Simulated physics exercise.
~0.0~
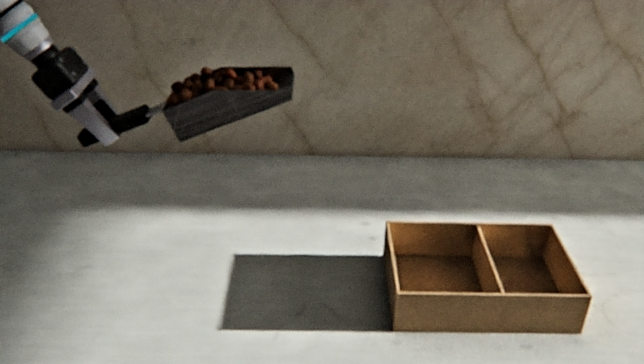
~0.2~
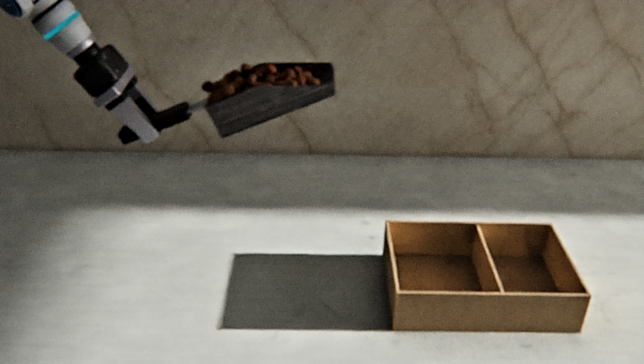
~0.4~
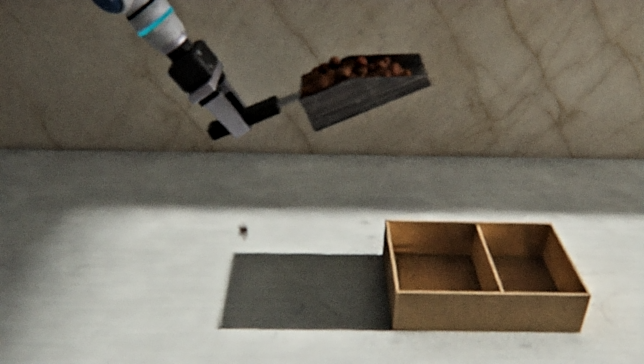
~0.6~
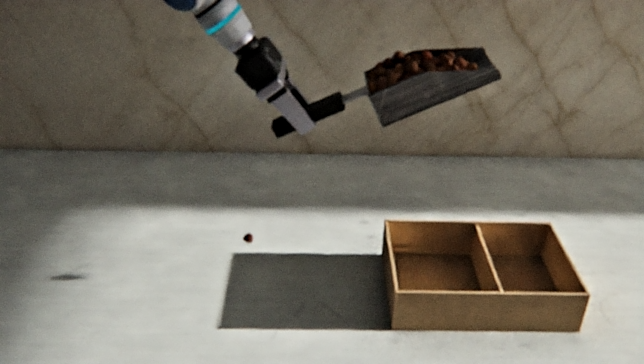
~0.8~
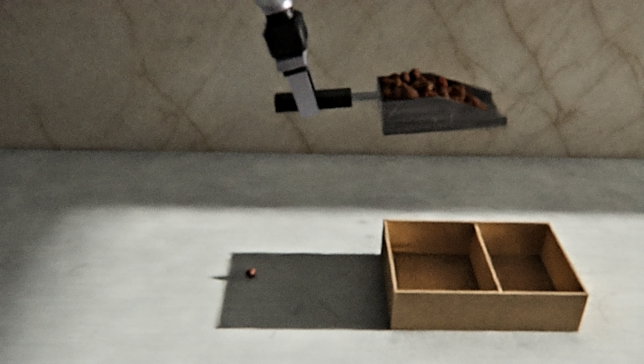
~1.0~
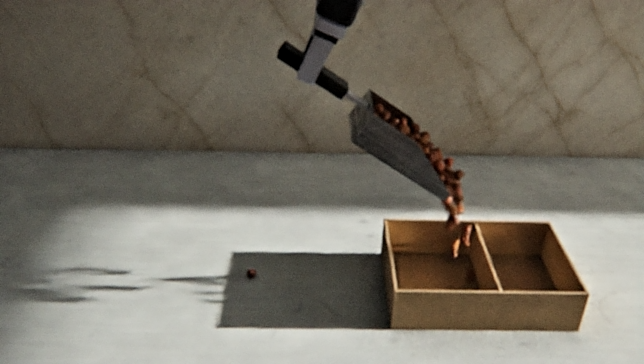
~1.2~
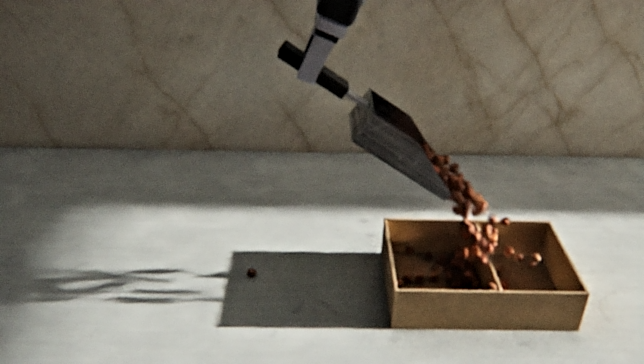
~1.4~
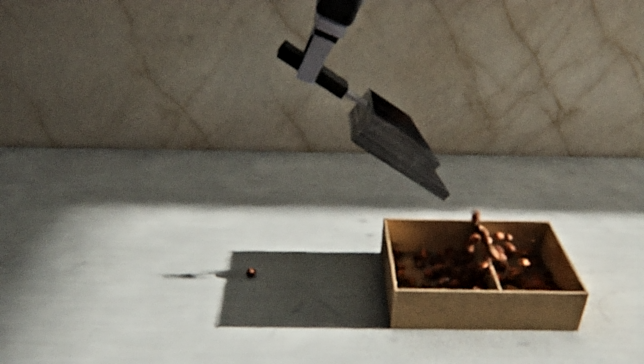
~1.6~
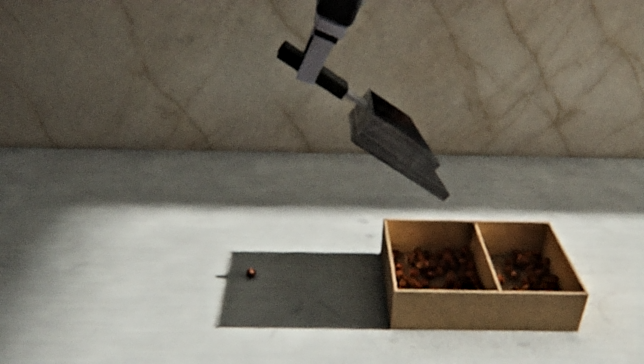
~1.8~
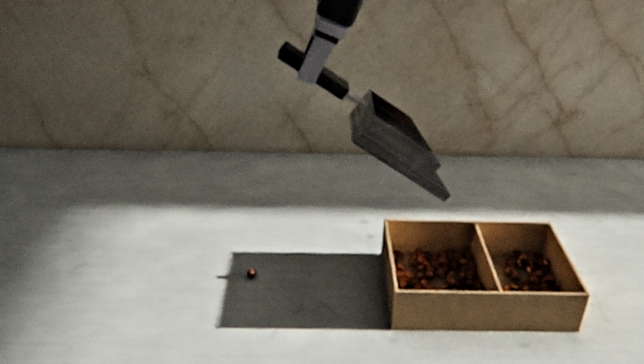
A robot arm carries a scoop right and tips hazelnuts into both parts of a box.
